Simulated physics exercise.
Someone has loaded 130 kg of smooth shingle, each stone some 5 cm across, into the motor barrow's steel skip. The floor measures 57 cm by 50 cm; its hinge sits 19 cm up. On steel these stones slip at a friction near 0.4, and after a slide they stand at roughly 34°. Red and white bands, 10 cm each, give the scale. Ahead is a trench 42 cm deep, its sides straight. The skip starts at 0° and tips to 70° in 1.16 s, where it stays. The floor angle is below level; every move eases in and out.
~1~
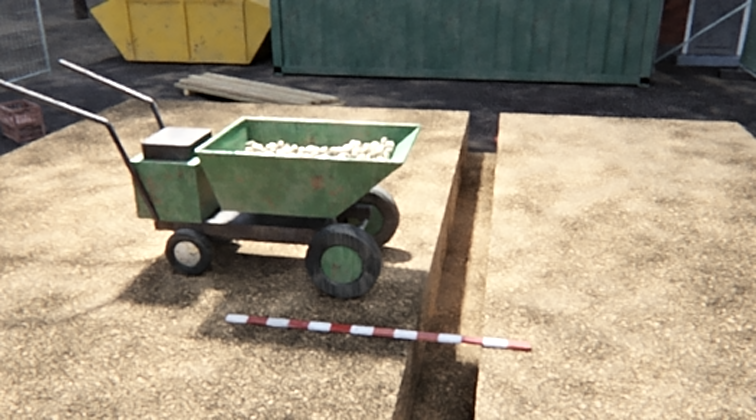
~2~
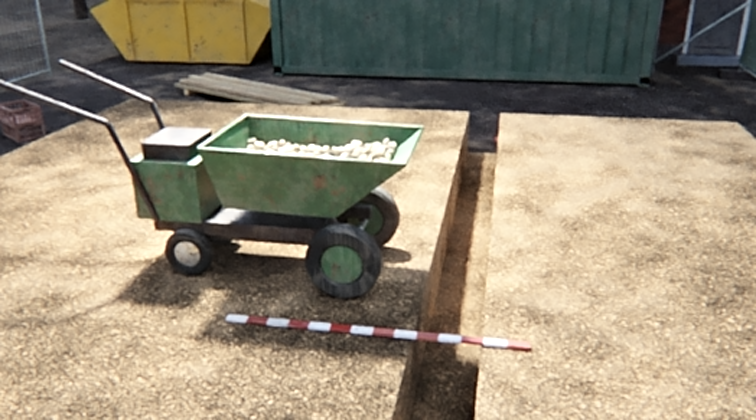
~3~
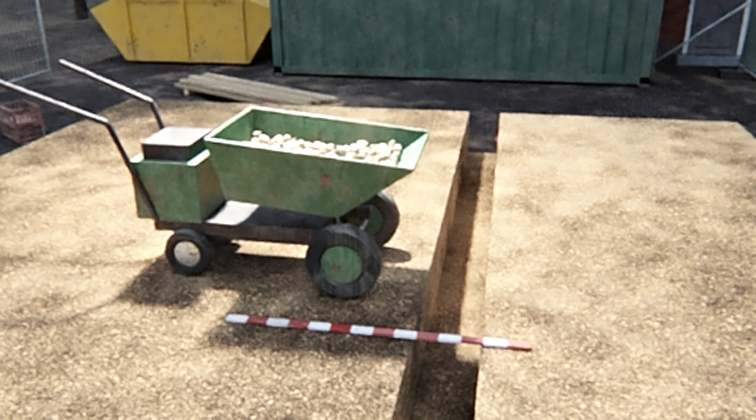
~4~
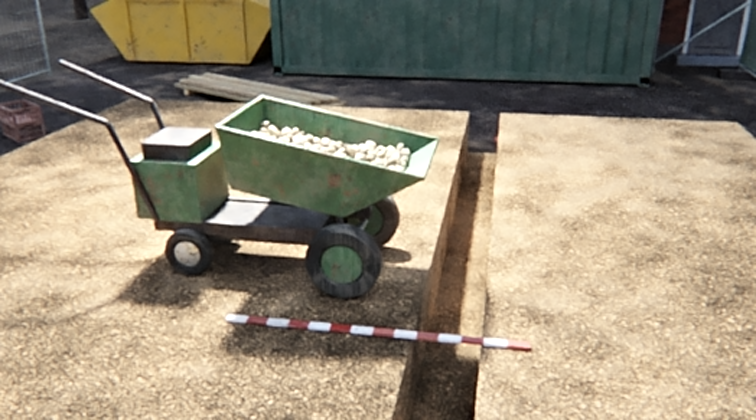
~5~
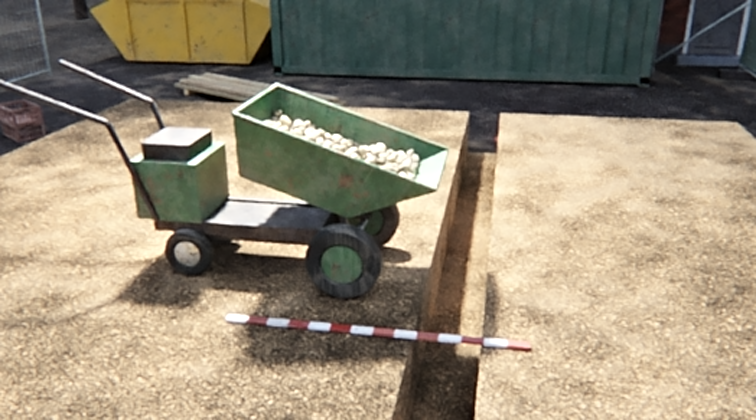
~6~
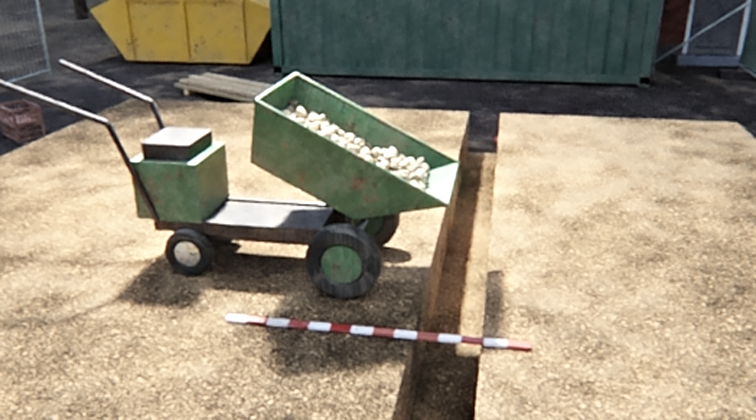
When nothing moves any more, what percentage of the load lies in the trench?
29 %.
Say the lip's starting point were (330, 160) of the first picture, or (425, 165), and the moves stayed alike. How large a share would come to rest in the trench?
Roughly 85 in a hundred from the first, 0 in a hundred from the second.
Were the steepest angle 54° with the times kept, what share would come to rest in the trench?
Close to 35 per cent then.
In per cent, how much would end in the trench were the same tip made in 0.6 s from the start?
Then roughly 20 percent.
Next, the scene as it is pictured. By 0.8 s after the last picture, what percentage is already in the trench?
At that moment: Approx. 10 %.
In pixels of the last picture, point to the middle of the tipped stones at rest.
I'd point to around (528, 280).
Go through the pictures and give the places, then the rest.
In the first frame, lip at (403, 163), floor tilted 0°, highest stones at (382, 151).
In the second frame, the skip is at 1°, its lip at (406, 165); the top of the load is at (362, 150).
In the third frame, lip at (414, 170), floor tilted 5°, highest stones at (298, 146).
In the fourth frame, lip at (424, 179), floor tilted 11°, highest stones at (269, 134).
In the fifth frame, the skip is at 19°, its lip at (436, 191); the top of the load is at (279, 123).
In the sixth frame, the skip is at 27°, its lip at (448, 206); the top of the load is at (291, 112).
Then, 0.4 s after the last picture the floor is at 59°, 100 % in the skip; the foremost stones are at (467, 238).
Then, 0.8 s after the last picture the floor is at 70°, 55 % in the skip, 9 % in the trench, 37 % past the trench; the foremost stones are at (571, 278).
Then, 1.1 s after the last picture the floor is at 70°, 12 % in the skip, 18 % in the trench, 70 % past the trench; the foremost stones are at (679, 292).
Then, 3.1 s after the last picture the floor is at 70°, 0 % in the skip, 29 % in the trench, 71 % past the trench; the foremost stones are at (755, 294).
